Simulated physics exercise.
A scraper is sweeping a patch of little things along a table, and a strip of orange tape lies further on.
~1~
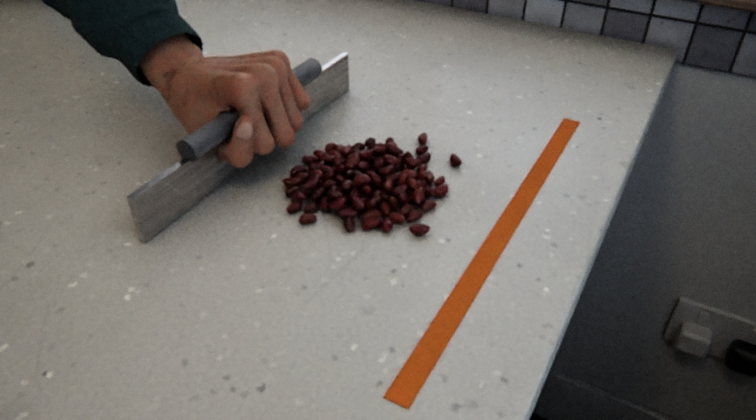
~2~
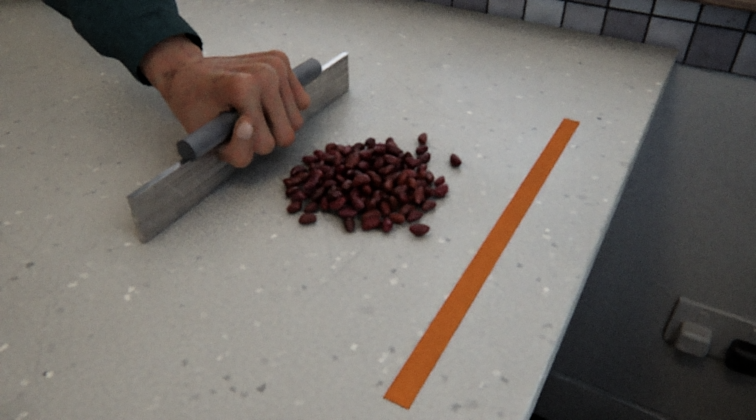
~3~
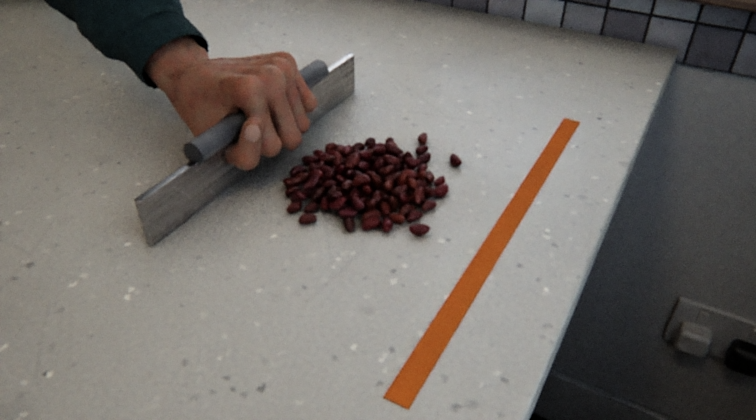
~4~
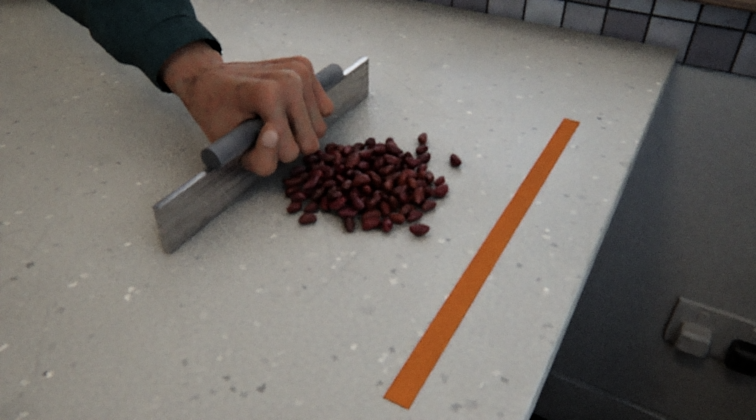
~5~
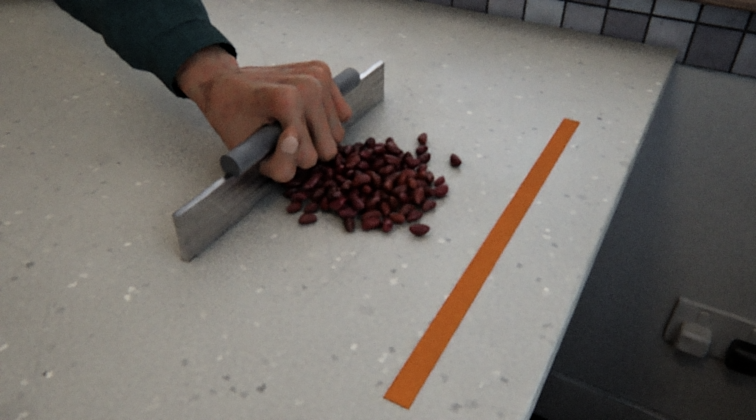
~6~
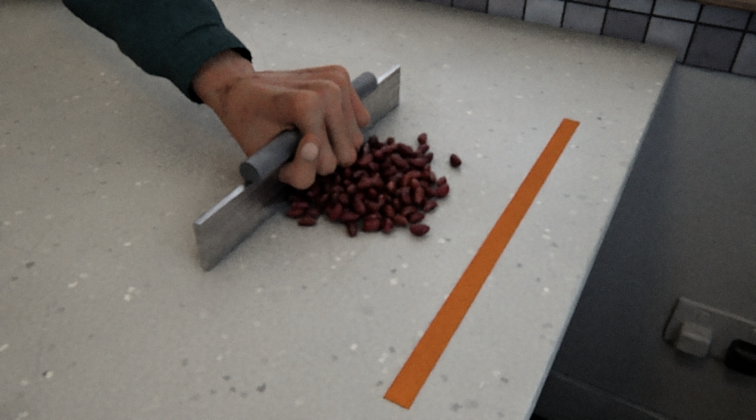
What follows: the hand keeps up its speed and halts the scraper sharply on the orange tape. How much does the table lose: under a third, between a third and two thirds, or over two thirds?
What remains is beyond two thirds.
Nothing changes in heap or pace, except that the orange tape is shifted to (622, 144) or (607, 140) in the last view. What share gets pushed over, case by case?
It would be some 100 per cent the first time and some 80 per cent the second.
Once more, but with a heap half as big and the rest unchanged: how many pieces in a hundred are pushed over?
0 %, about.
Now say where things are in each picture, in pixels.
In the first picture, scraper at (157, 203), at rest; orange tape at (566, 130), about a palm's width from the edge; edge at (591, 260); the heap at (366, 185), kidney beans.
In the second picture, scraper at (157, 203), at rest.
In the third picture, scraper at (164, 206); the heap at (366, 185).
In the fourth picture, scraper at (182, 213).
In the fifth picture, scraper at (201, 221); the heap at (366, 185).
In the sixth picture, scraper at (220, 229); orange tape at (566, 130); edge at (591, 260); the heap at (371, 186), about a third pushed along.
Soon, scraper still moving, near (416, 158); heap all on the table, its front near (501, 236).
A while on, scraper stopped at the orange tape; heap a small part over the edge.
Towards the end, scraper stopped at the orange tape; heap about a quarter over the edge.
Finally, scraper stopped at the orange tape; heap about a quarter over the edge.
